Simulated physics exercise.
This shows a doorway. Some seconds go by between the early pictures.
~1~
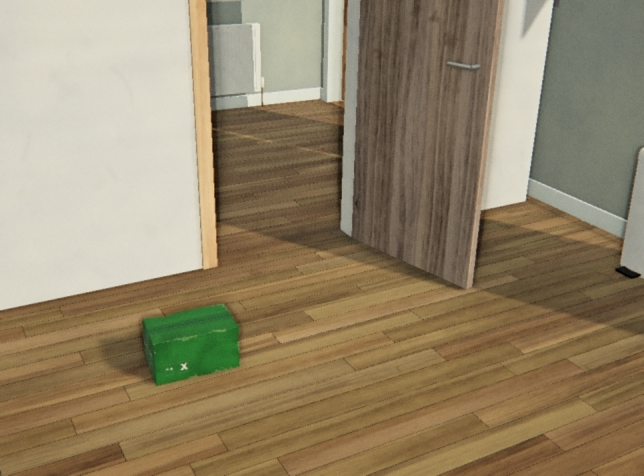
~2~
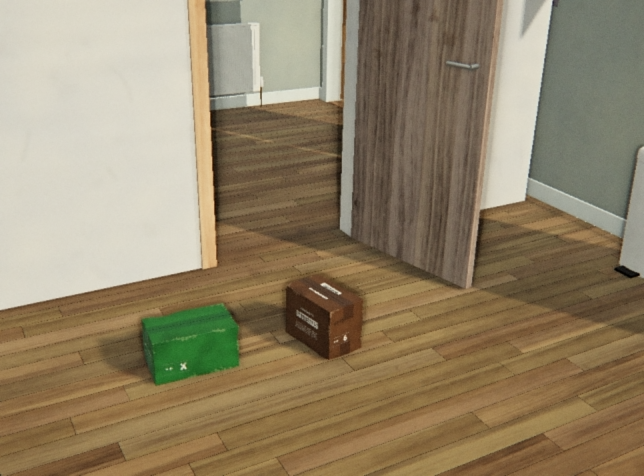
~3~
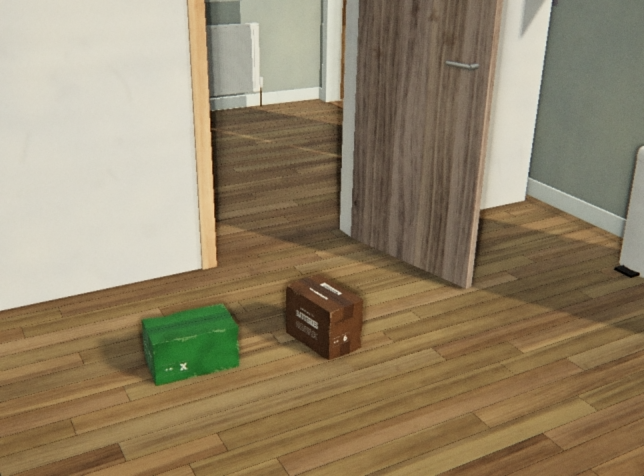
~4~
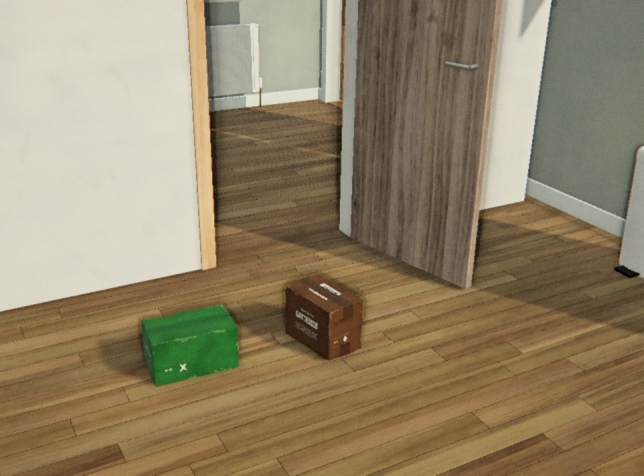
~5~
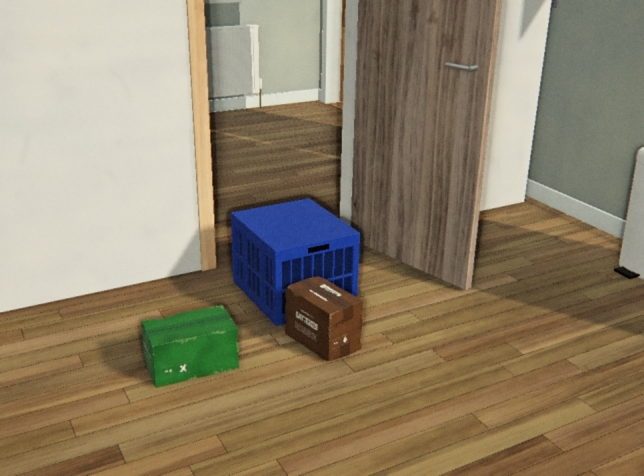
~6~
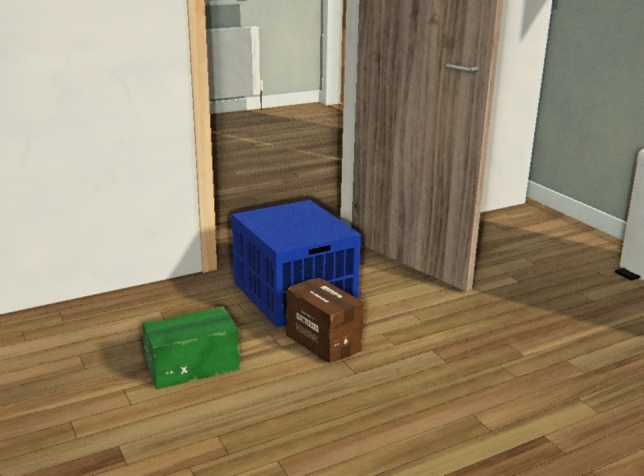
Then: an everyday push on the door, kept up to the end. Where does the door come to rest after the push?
Short of the frame.
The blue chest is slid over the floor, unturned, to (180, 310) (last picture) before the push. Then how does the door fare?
Then it reaches the frame.
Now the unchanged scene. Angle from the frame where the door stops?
The door ends up some 60° open.
Then, 0.70 s on from there, door 92° open.
Then, 1.20 s on from there, door 74° open.
In the end, door 62° open; all 3 unmoved. At the end, from the last picture's camera, blue chest near (293, 260).
